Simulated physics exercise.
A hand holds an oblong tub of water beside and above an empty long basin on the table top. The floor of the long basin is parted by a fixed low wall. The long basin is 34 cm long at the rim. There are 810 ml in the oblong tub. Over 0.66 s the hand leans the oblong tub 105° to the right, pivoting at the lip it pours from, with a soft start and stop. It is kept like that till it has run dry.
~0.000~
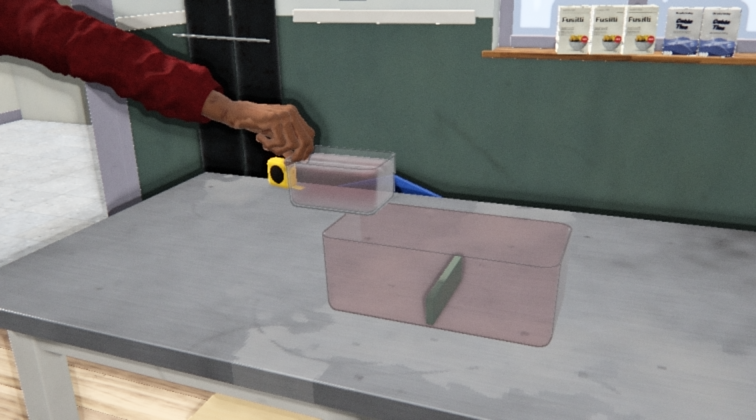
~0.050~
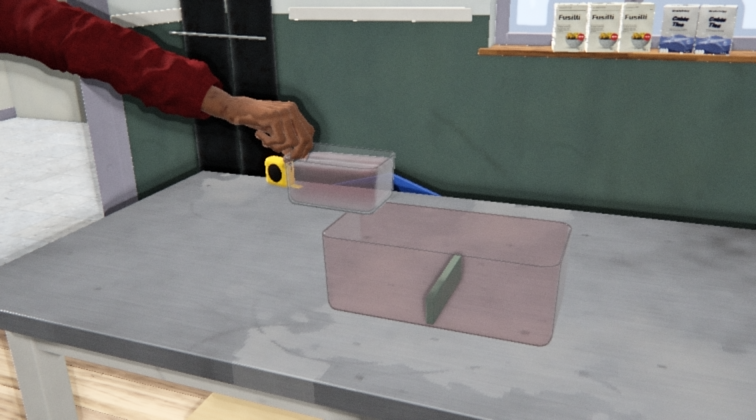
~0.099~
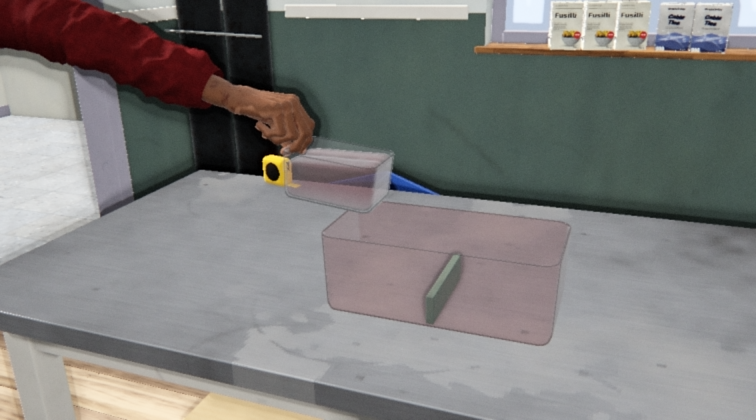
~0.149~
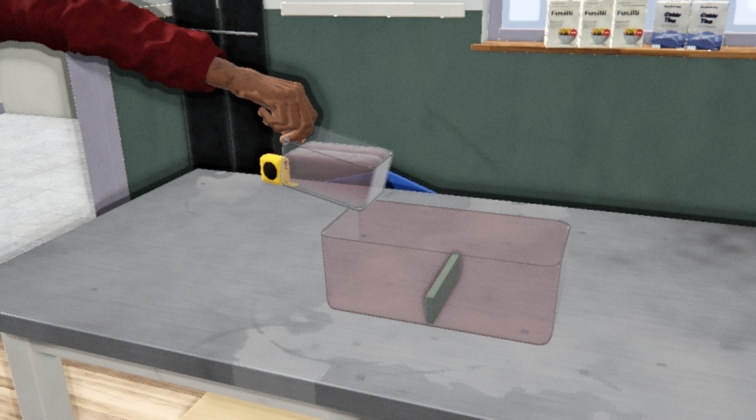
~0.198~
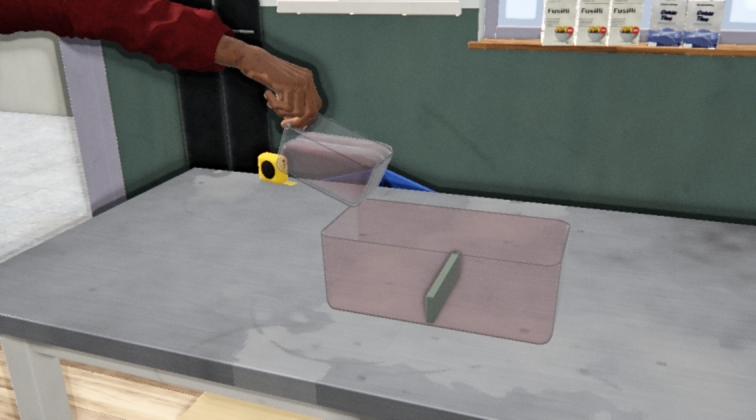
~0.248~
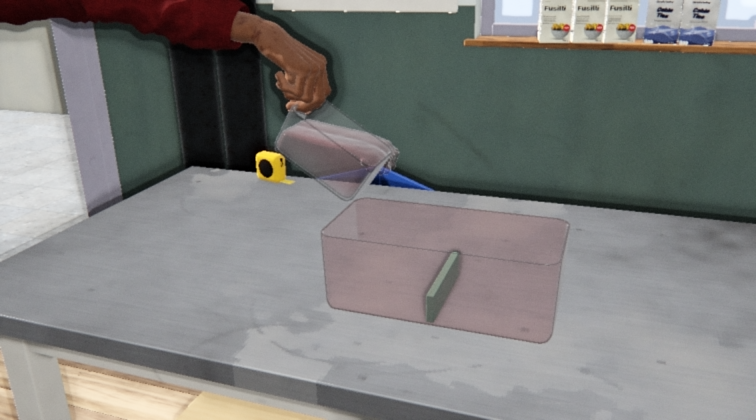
On a grey table top, a hand held a clear oblong tub of water beside and above a long see-through basin, then smoothly leaned the tub further and further to the right.
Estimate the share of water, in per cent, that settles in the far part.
Roughly 68 per cent is past the wall.
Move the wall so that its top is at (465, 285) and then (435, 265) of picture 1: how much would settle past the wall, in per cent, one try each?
First 45, then 85 per cent.
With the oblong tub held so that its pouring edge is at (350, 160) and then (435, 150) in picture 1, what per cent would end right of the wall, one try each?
First 15, then 85 per cent.
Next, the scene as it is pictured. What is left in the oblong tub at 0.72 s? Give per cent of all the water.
Some 2 per cent.
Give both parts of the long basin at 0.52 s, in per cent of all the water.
Left about 10, right about 12.
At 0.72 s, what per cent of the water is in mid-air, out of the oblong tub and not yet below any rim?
Some 8 per cent.
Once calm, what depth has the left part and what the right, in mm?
Some 10 mm on the left and 22 mm on the right.
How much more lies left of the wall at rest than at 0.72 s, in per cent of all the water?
Some 16 per cent.
By 0.52 s the tilt is 94° and 29 per cent is still to pour, 9 is left of the wall and 11 right of it.
By 0.72 s the tilt is 105° and 2 per cent is still to pour, 13 is left of the wall and 77 right of it.
By 0.93 s the tilt is 105° and 0 per cent is still to pour, 26 is left of the wall and 68 right of it.
By 1.16 s the tilt is 105° and 0 per cent is still to pour, 29 is left of the wall and 68 right of it.
At rest 29 per cent lies left of the wall, 68 right of it and 3 outside.
